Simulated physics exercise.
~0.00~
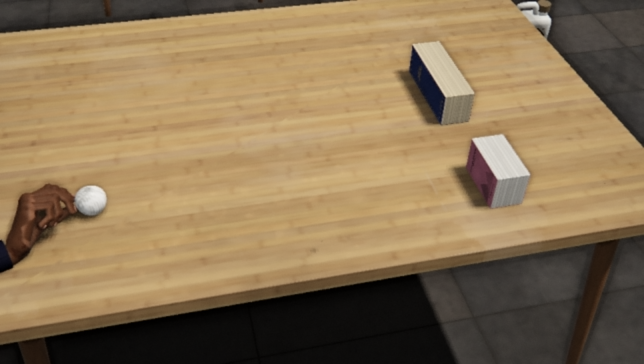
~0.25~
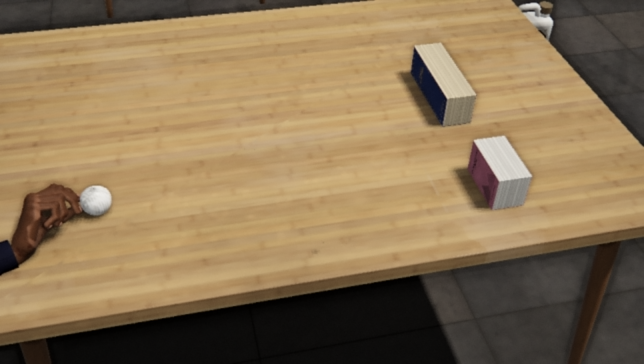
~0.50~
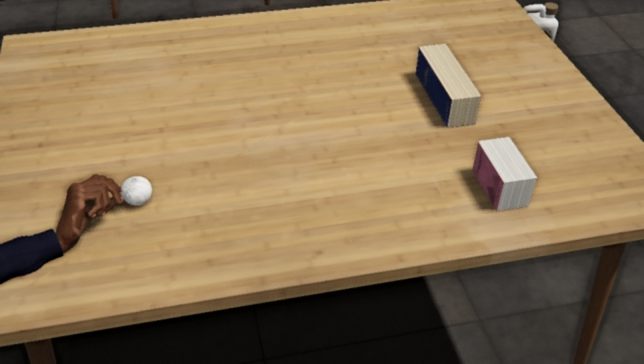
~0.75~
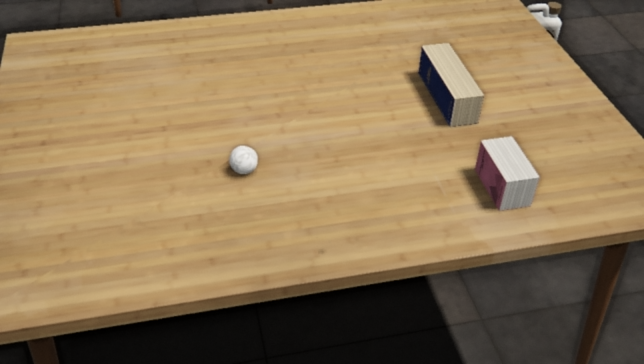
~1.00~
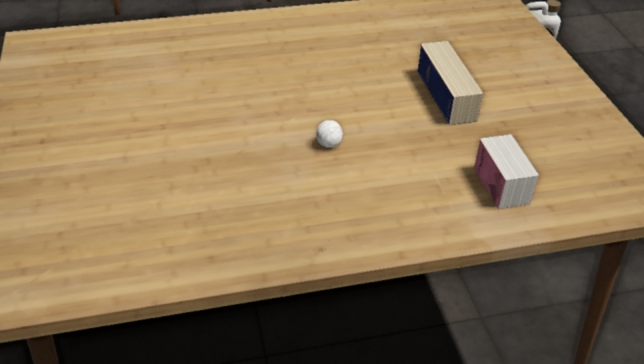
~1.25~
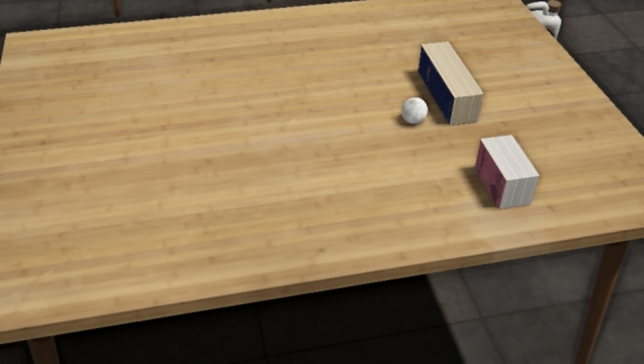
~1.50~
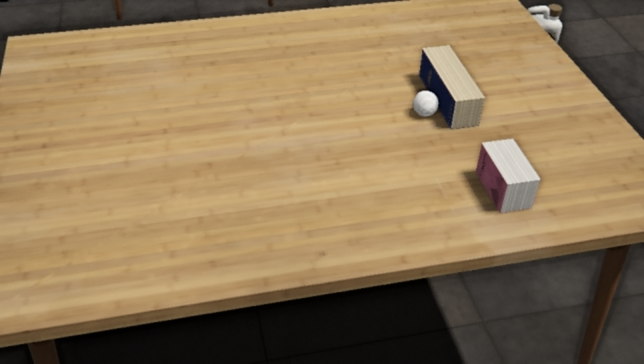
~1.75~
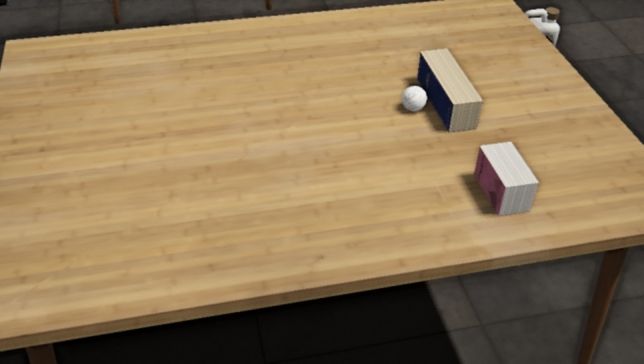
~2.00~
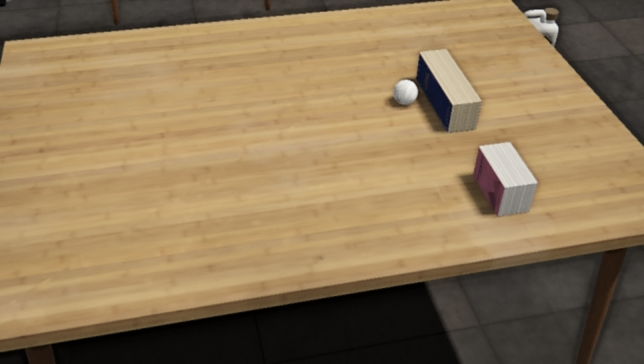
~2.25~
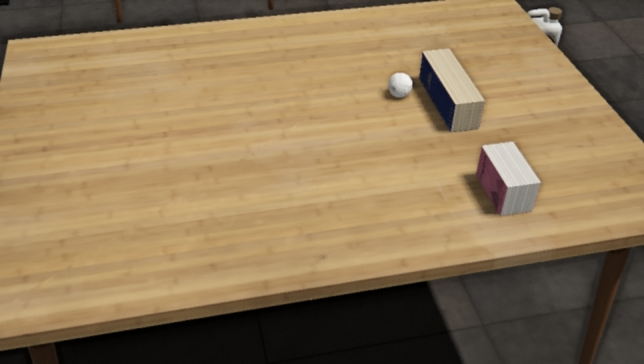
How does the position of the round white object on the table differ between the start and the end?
At the start it is beside the hand on the left side of the table. At the end it is farther right and nearer the far side, just to the left of the blue book.
The footage shows a hand sending a round white object rolling rightward across a wooden table towards a gap between a blue book and a pink book. It hits the blue book, bounces off, and moves slightly left and towards the far side of the table.
